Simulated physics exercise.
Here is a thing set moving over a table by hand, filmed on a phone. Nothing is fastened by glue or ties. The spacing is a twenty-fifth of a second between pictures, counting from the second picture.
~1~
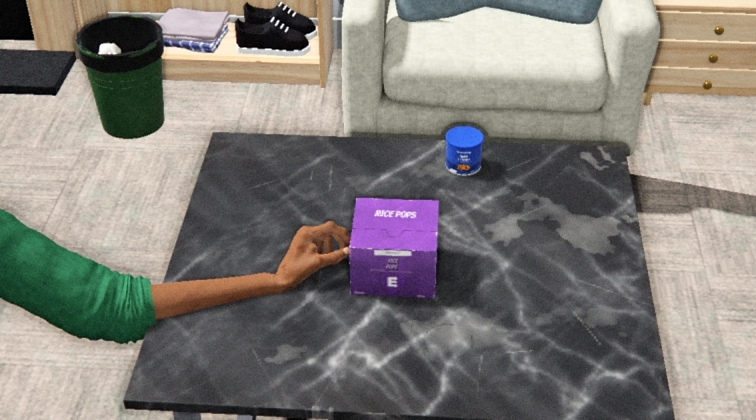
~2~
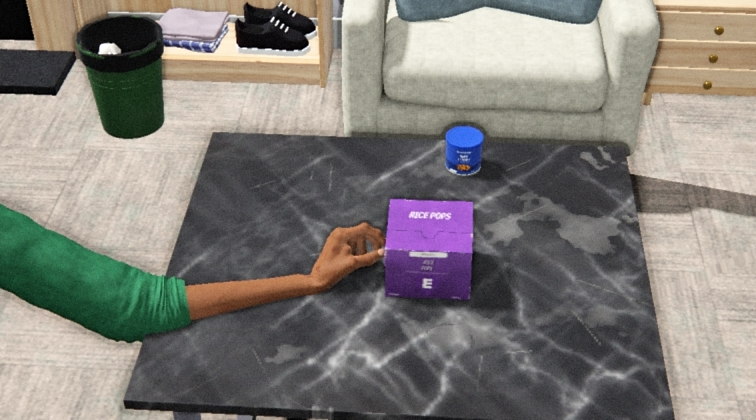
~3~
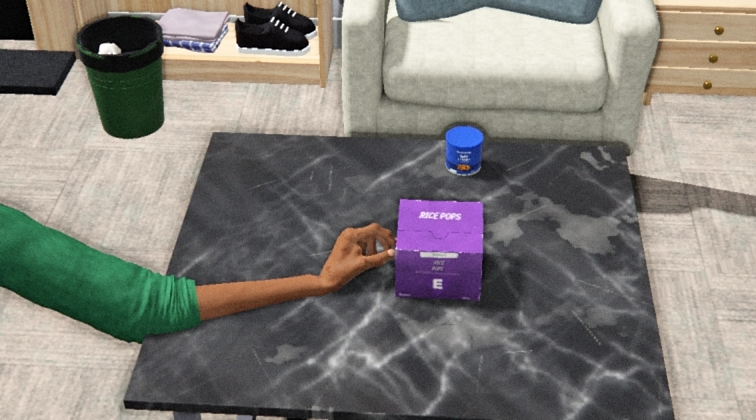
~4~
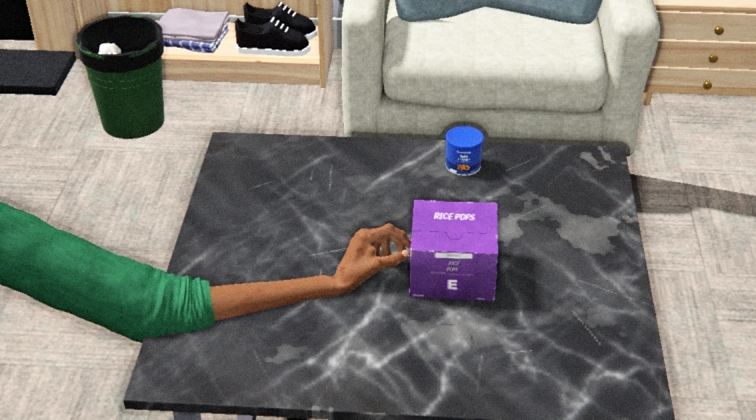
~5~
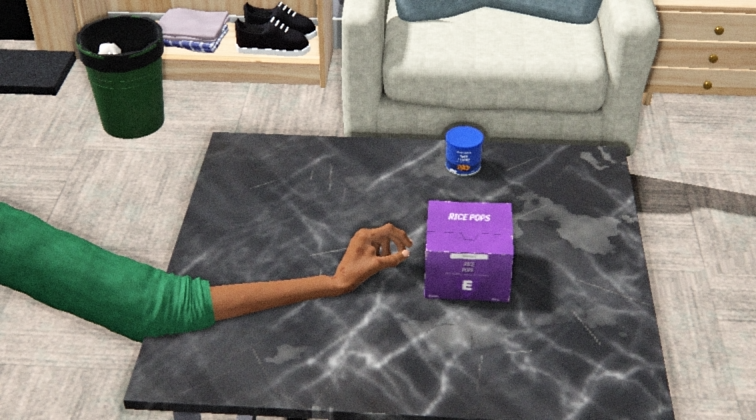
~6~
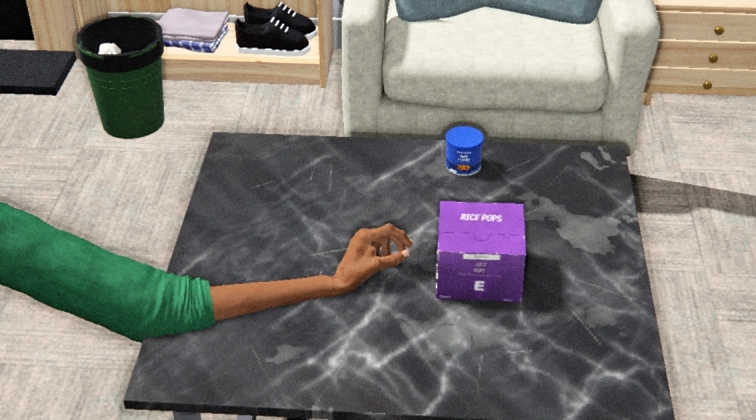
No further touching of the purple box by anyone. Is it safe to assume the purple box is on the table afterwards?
Keeps to the surface.
Then, 0.10 s on from there, purple box shifted a little near (496, 252).
Then, 0.50 s on from there, purple box shifted a little near (498, 252).
In the end, moved from the start, purple box. At the end, from the last picture's camera, purple box near (498, 252).
